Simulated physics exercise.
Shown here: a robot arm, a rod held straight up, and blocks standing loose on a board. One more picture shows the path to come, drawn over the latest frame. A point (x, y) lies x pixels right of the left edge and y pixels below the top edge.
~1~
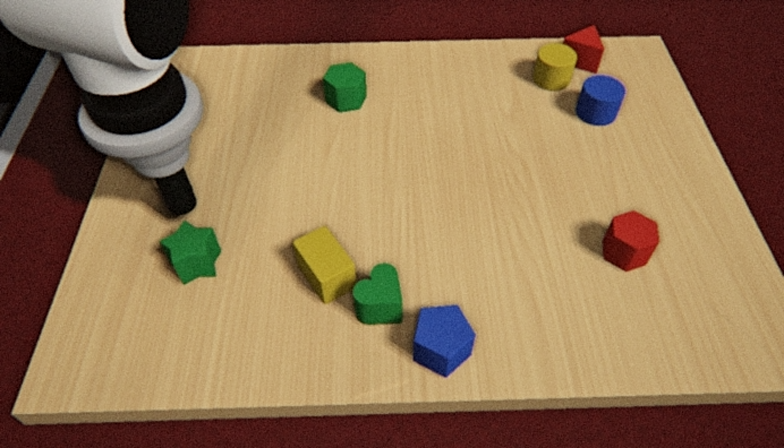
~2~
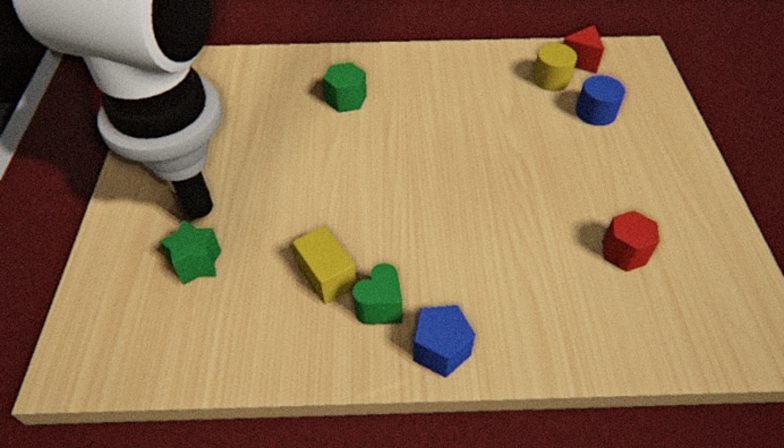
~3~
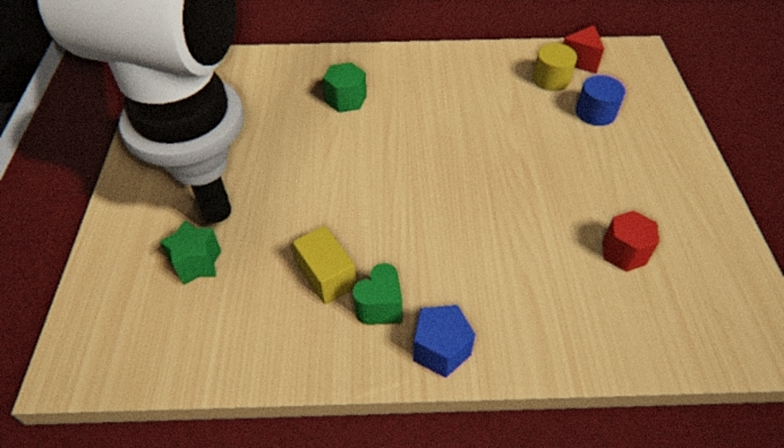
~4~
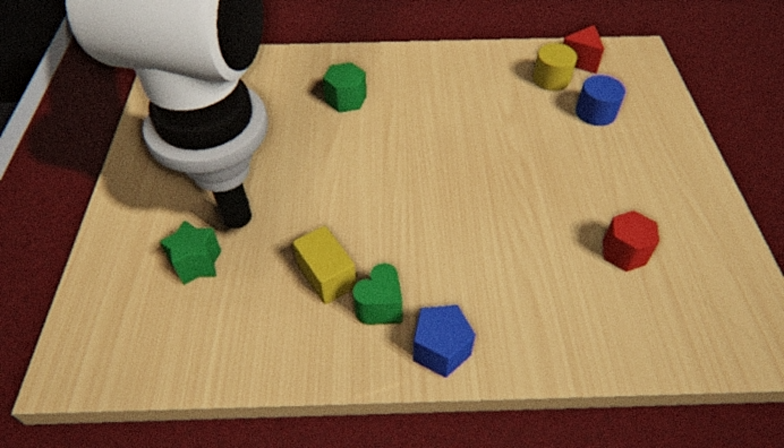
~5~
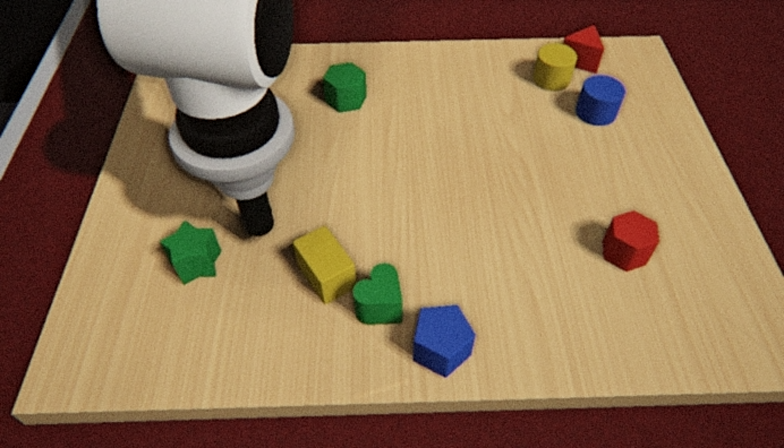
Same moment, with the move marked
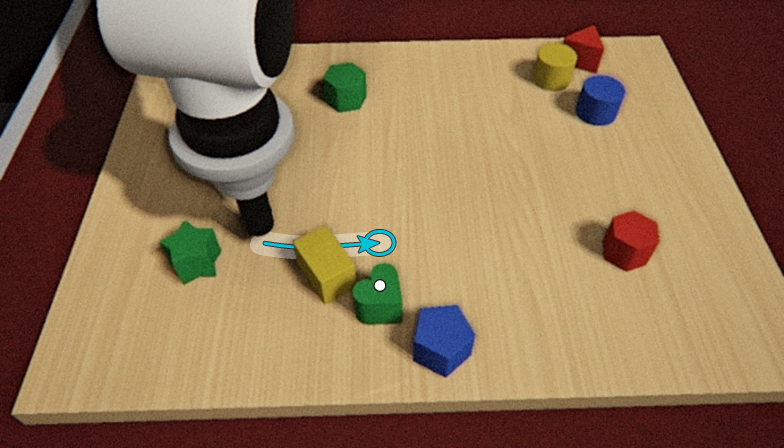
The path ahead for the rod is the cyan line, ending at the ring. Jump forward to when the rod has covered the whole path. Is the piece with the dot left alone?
Yes, that is how it ends up.
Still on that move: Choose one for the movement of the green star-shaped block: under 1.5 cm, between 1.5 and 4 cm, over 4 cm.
Below 1.5 cm.
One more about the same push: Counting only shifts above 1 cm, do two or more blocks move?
No - that is not the case.
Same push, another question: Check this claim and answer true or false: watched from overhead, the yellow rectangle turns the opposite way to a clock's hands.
Answer: False.
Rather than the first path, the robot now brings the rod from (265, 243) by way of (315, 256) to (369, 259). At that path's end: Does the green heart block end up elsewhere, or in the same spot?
It leaves its spot.
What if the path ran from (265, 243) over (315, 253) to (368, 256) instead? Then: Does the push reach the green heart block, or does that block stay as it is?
In the end it has been moved.
The drawn path runs from (265, 243) by way of (322, 247) to (380, 243); the dot is on the green heart block.
On the path given first. One third of the way, rod at (300, 230); nothing pushed yet.
Two thirds of the way, rod at (339, 228); yellow rectangle at (337, 259), turned 25° clockwise.
At the end, rod at (379, 225); green star-shaped block not moved; yellow rectangle at (337, 259), turned 25° clockwise; green heart block not moved.
